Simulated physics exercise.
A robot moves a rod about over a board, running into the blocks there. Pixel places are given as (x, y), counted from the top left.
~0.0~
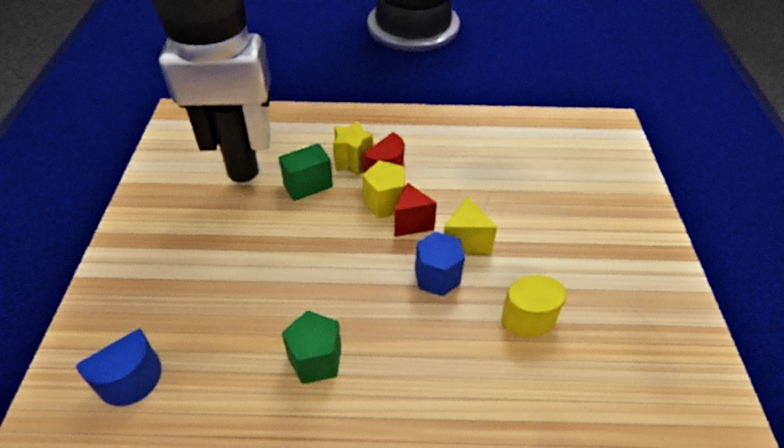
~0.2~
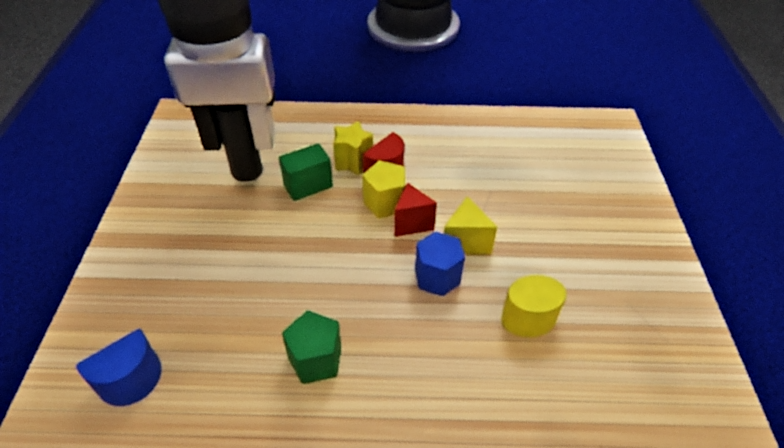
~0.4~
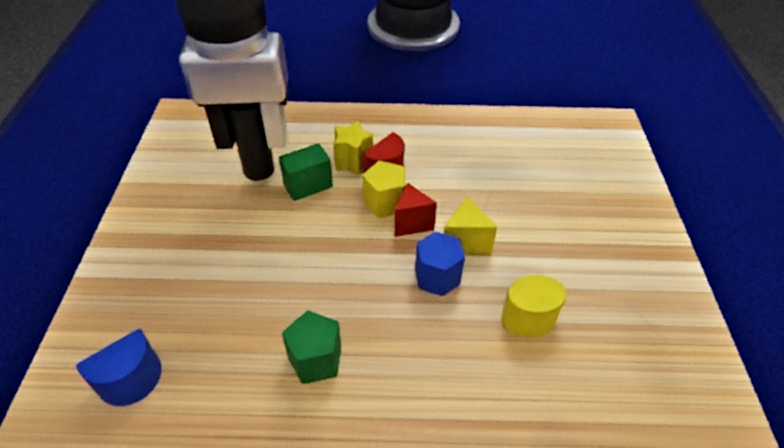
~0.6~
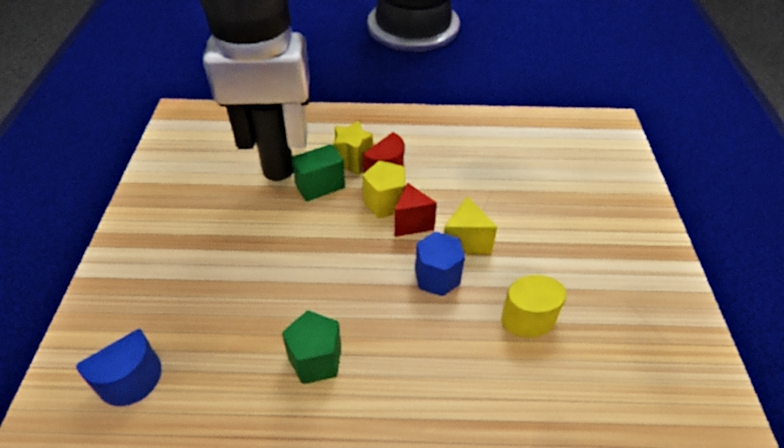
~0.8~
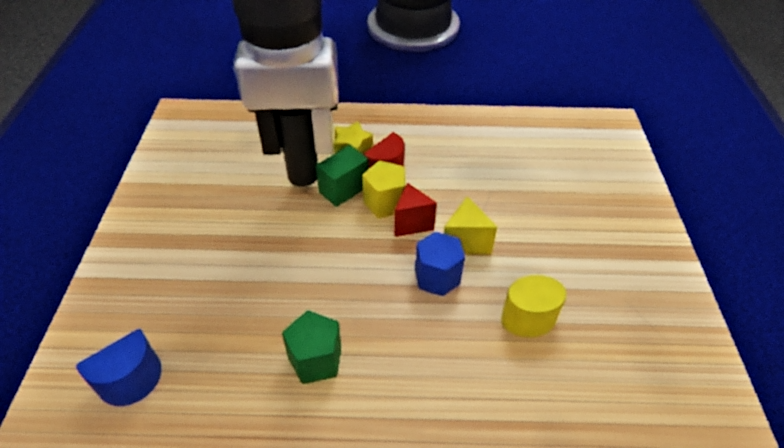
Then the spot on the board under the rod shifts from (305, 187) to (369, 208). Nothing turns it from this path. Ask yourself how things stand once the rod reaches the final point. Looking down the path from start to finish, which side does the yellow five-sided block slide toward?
It slides leftward.
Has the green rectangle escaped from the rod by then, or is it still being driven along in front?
Most likely the green rectangle stays ahead.
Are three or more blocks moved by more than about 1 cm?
That would be a yes.
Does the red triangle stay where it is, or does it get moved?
The push reaches it.
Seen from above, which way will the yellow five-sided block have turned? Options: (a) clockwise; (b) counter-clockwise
Correct choice: B.
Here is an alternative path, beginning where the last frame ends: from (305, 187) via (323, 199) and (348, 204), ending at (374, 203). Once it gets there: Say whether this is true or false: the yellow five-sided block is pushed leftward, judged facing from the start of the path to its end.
True
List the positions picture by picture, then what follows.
Rod tip (244, 172); block tops, green rectangle (304, 157); yellow five-sided block (386, 175); red D-shaped block (387, 147); red triangle (413, 198), in the first picture.
Rod (247, 172); blocks unchanged, in the second picture.
Rod (259, 170); blocks unchanged, in the third picture.
Rod (278, 171); green rectangle (317, 158), in the fourth picture.
Rod (304, 176); green rectangle (342, 161); yellow five-sided block (386, 175); red D-shaped block (387, 147); red triangle (413, 198), in the fifth picture.
The first path, step by step. Halfway along, rod (337, 186); green rectangle (366, 176), turned 25° anticlockwise; yellow five-sided block (402, 178), turned 20° anticlockwise; red triangle (420, 197), turned 35° clockwise.
At the end, rod (369, 197); green rectangle (401, 183), turned 45° anticlockwise; yellow five-sided block (436, 179), turned 35° anticlockwise; red D-shaped block in place; red triangle (444, 204), turned 60° clockwise.
